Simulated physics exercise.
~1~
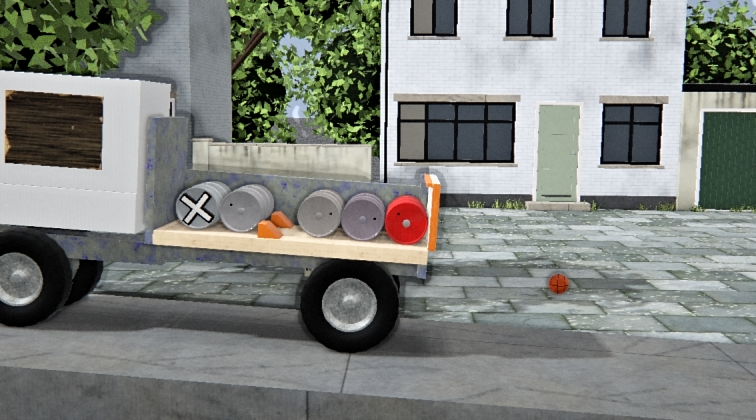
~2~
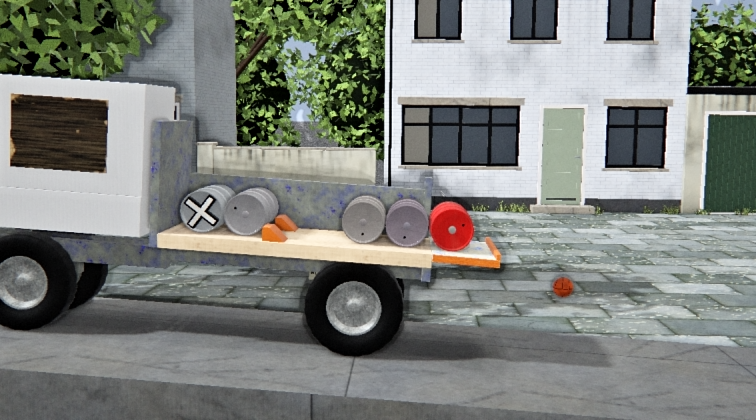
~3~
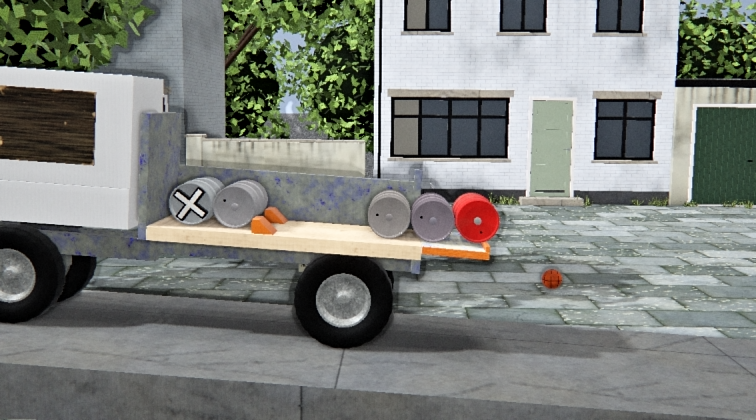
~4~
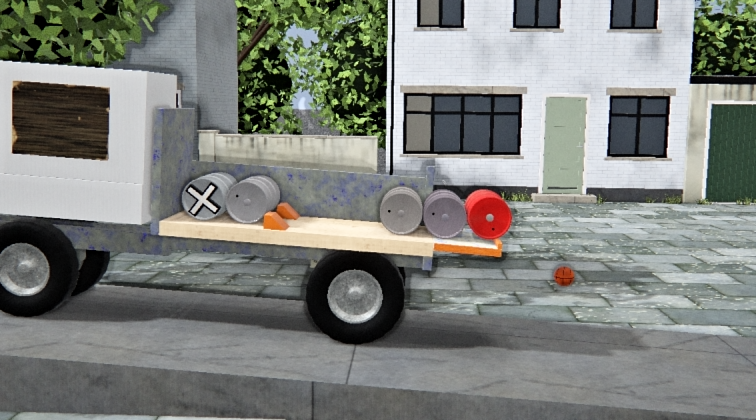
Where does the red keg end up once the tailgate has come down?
It stays with the vehicle, resting on the lowered orange tailgate with two grey kegs just to its left.
